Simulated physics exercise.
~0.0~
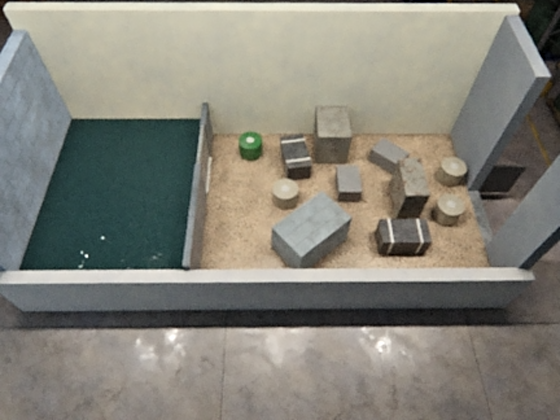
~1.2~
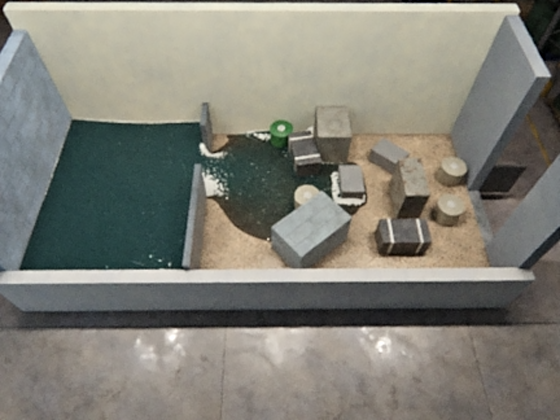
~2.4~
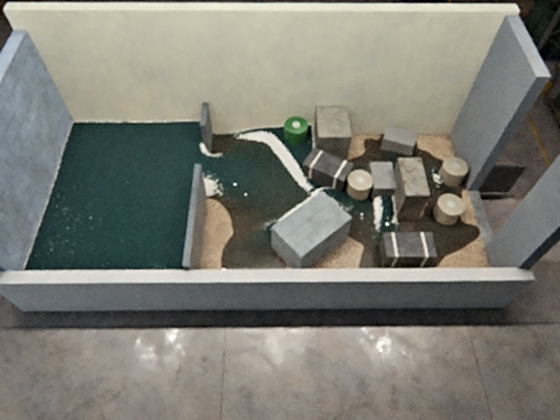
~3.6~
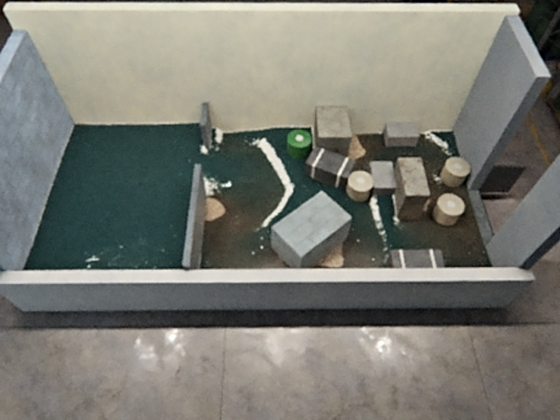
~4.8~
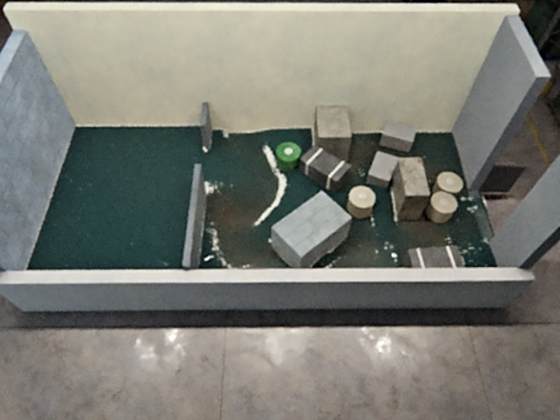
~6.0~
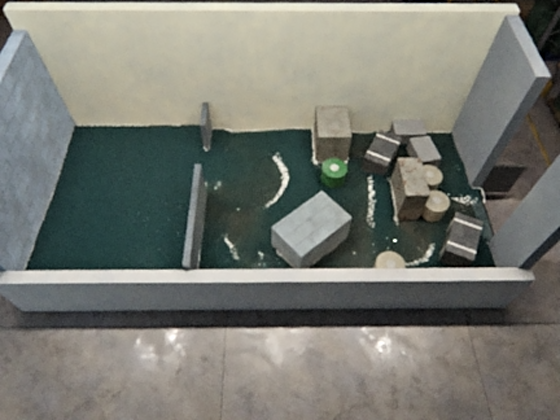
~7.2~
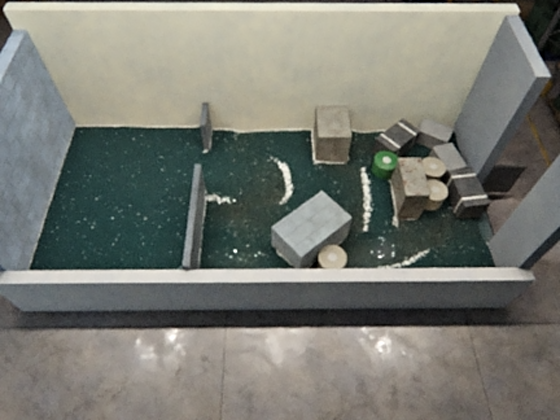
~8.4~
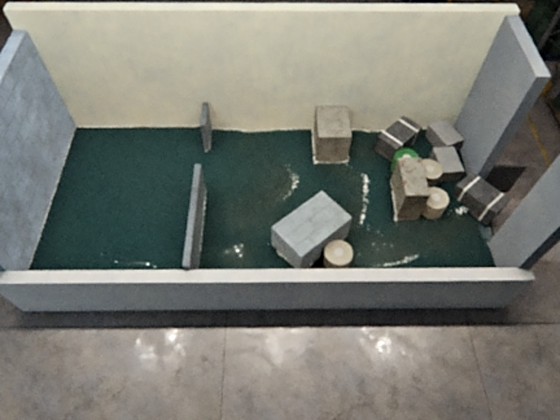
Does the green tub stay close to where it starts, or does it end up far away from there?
It ends up far away. The water carries it across the room to the cluster of trunks and tubs on the right.
